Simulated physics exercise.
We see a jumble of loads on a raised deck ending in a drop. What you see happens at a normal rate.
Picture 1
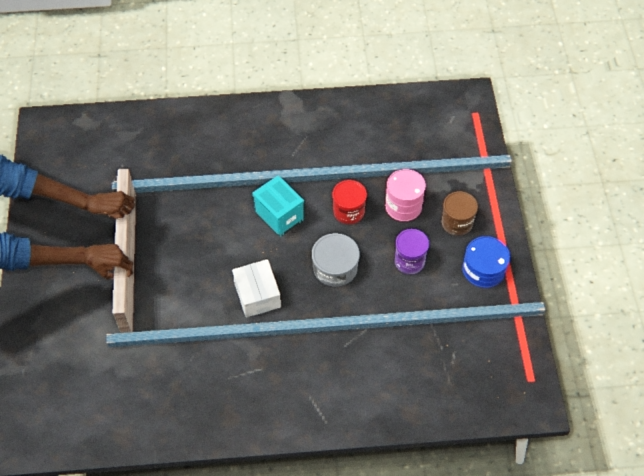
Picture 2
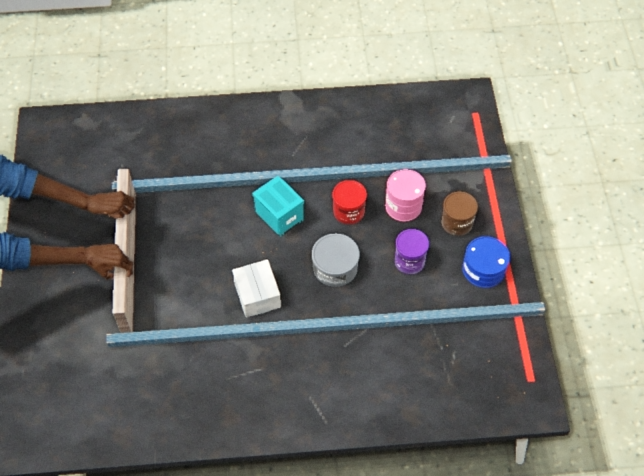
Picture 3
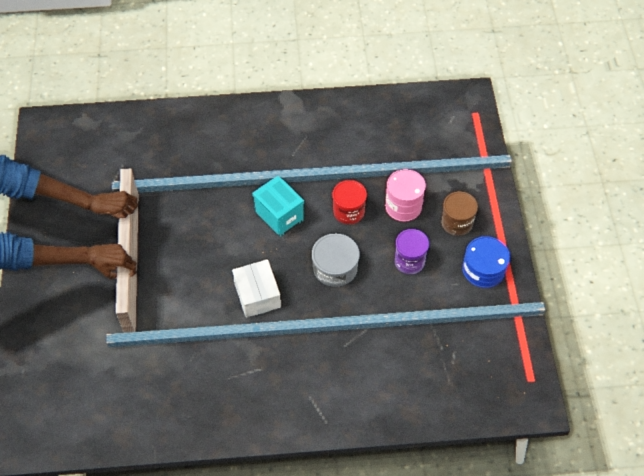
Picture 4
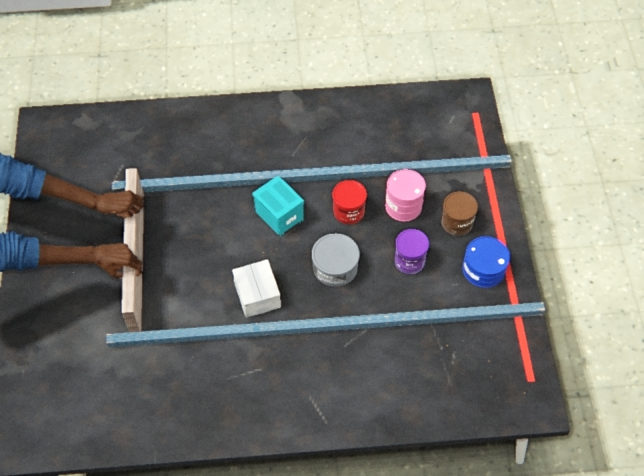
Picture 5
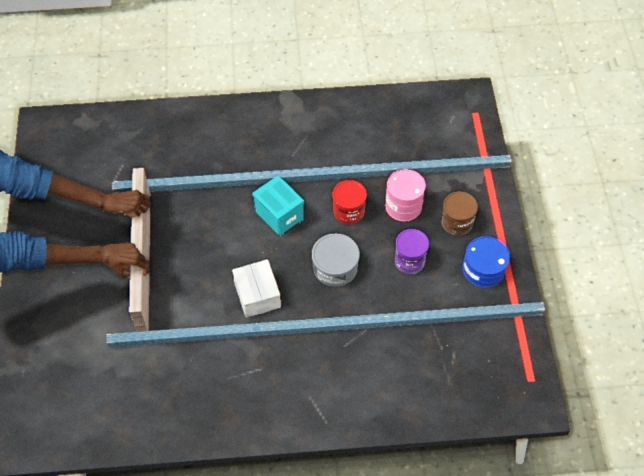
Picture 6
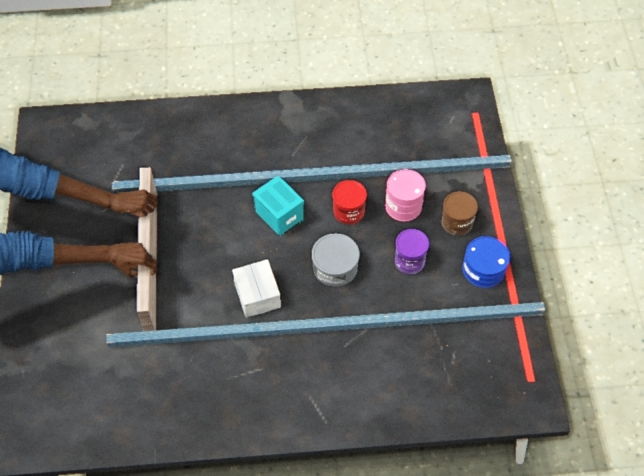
On a dark raised deck, a turquoise tote, a white box, and red, grey, pink, purple, brown and blue containers sit between two rails, near red tape at the right. Two hands hold a plank at the left, barely moving at first, then push it slowly rightward a short way, touching none of the still loads.
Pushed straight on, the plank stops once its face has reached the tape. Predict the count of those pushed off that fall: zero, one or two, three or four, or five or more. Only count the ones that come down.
It ends with four plus at least one more down.
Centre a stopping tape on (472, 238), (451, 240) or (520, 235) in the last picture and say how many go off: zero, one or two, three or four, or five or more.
In the order of the places given: Either one or two; one or two; five or over.
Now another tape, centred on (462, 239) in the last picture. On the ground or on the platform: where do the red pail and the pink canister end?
In this case the red pail rests in place and the pink canister ends up down.
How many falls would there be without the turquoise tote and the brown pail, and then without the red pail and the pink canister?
In the first try 3, in the other 3.
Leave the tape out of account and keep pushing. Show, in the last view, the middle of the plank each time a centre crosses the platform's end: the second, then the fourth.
The first puts it near (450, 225), the next near (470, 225).
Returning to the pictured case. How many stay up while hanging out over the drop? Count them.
Count: 3.
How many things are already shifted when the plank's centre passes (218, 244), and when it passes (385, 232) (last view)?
0 at one spot and 7 at the other.
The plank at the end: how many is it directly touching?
It's 3.
Early on, none off yet; blue canister at rest near (486, 262); brown pail at rest near (459, 214); pink canister at rest near (405, 195).
Finally, the number that fall off is five or more; lost, red pail, purple pail, pink canister, brown pail and blue canister.
